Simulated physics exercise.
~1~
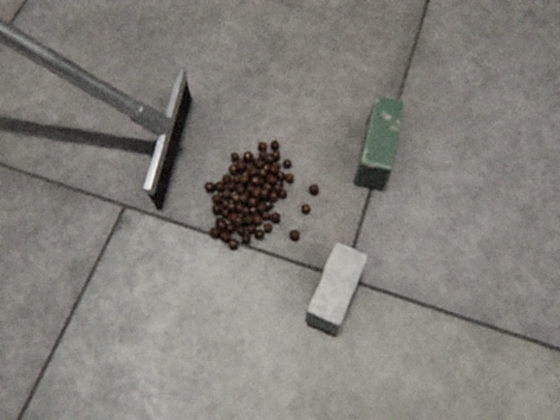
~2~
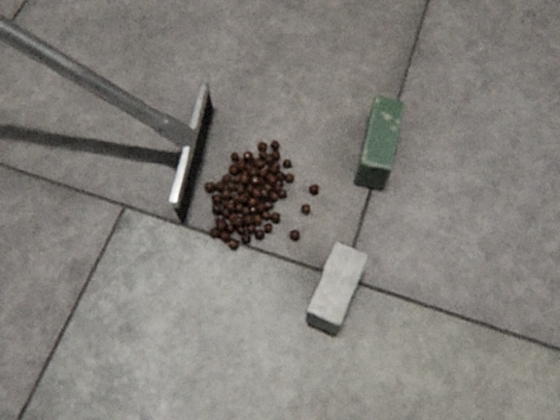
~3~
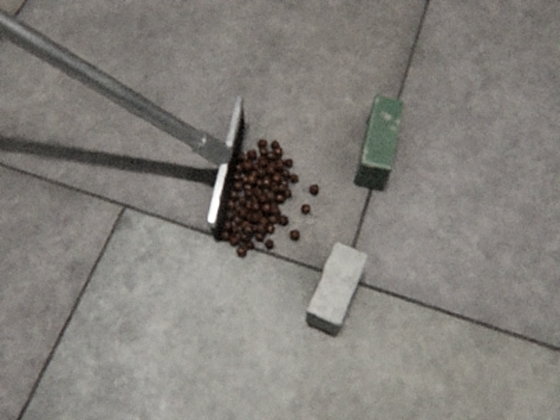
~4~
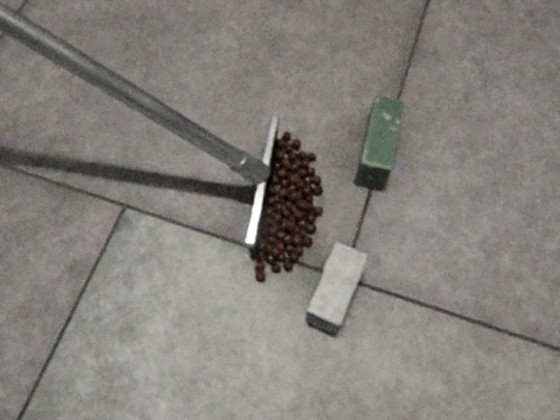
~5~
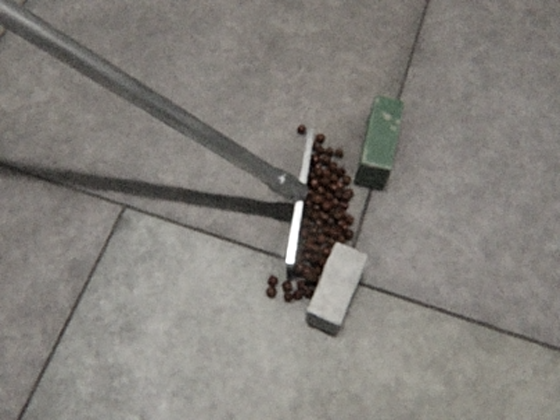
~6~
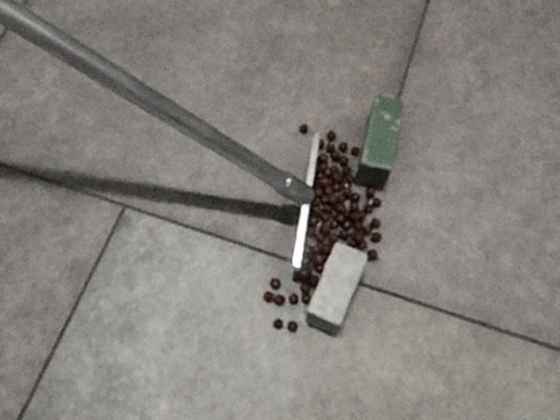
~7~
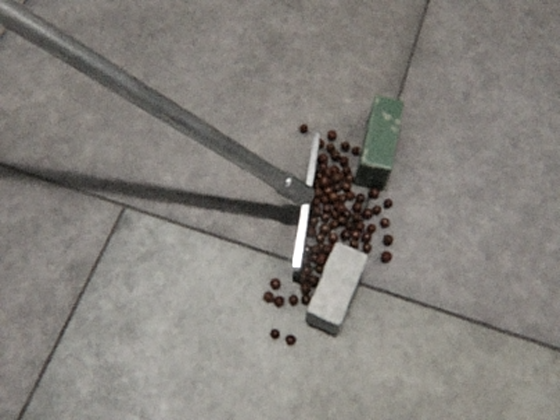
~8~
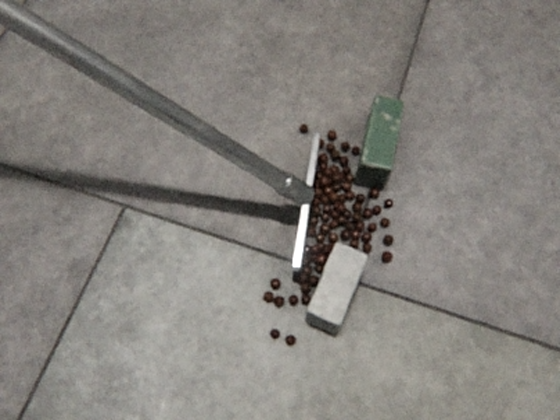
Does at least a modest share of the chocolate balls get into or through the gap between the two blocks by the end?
Yes, a modest share of the balls ends up in the gap or just beyond it. Most of them stay bunched between the squeegee and the blocks.
